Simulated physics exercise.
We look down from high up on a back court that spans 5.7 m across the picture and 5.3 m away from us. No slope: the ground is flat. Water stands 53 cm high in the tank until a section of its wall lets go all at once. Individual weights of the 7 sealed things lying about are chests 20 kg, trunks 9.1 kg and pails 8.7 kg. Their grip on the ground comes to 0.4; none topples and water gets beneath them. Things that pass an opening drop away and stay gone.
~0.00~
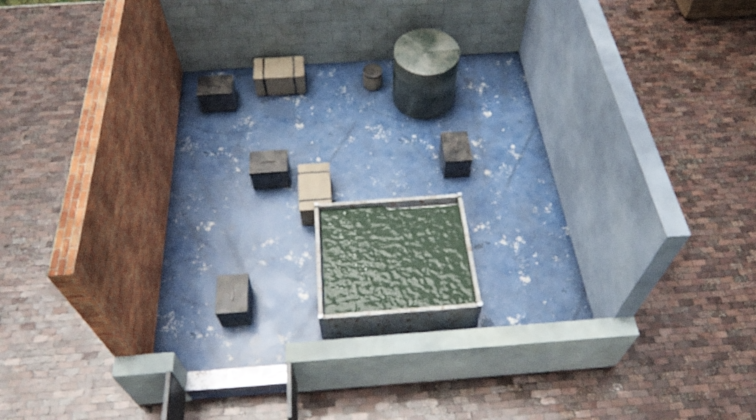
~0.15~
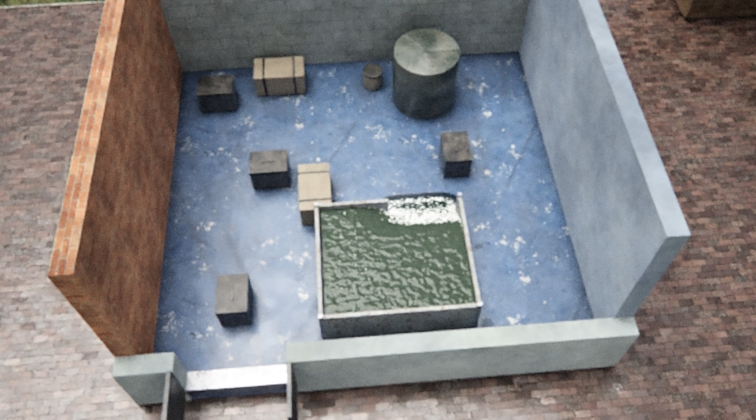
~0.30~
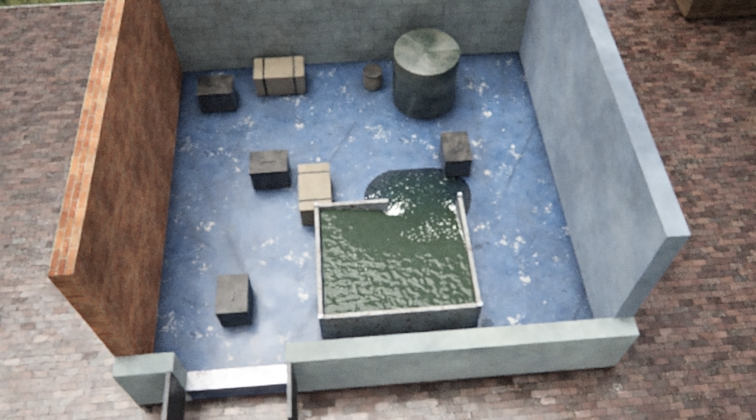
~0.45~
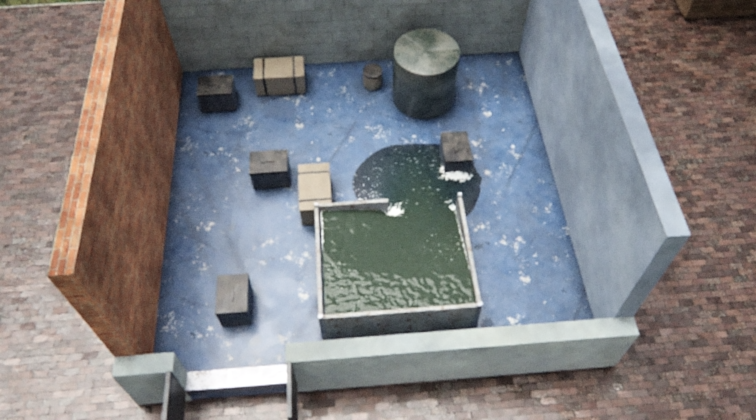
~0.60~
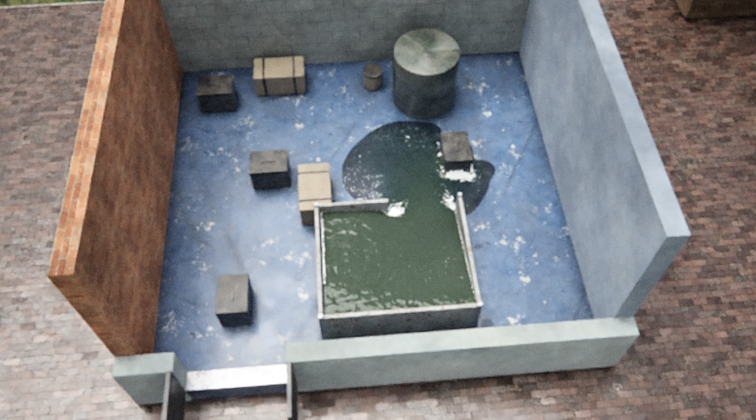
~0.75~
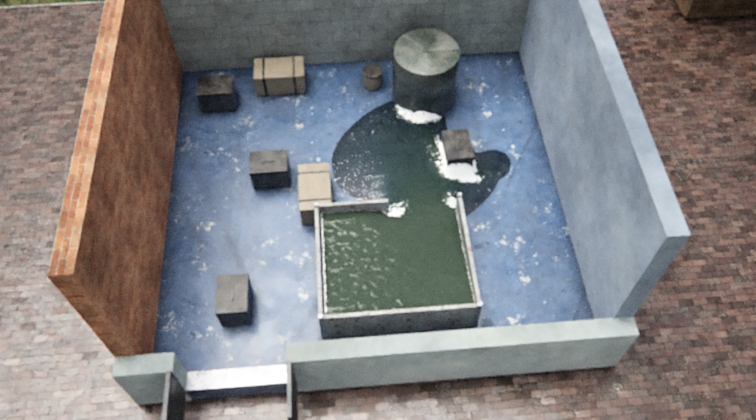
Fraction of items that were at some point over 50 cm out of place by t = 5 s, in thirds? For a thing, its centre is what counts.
Expect the moved ones to number a third to two thirds.
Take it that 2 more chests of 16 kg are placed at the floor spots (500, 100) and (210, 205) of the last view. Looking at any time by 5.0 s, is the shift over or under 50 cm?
Listed in order, the answers are beyond half a metre followed by inside half a metre.
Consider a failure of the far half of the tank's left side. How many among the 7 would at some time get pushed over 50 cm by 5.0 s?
The answer then is 3.
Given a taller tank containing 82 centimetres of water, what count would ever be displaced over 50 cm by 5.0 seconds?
The answer would then be 4.
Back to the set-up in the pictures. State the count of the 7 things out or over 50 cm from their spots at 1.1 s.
Count: 0.
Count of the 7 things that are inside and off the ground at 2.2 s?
At that time the total is 1.
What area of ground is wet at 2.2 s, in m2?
I'd put it close to 15 m2.
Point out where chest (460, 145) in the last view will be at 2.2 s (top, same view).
My estimate: Around (520, 67).
After 1.1 s 0 of 7 are over 50 cm from their spots; 0 afloat.
After 2.2 s 1 of 7 are over 50 cm from their spots; 1 afloat.
After 3.5 s 1 of 7 are over 50 cm from their spots; 3 afloat.
After 5.0 s 4 of 7 are over 50 cm from their spots, and 4 have been at some point; 2 afloat.
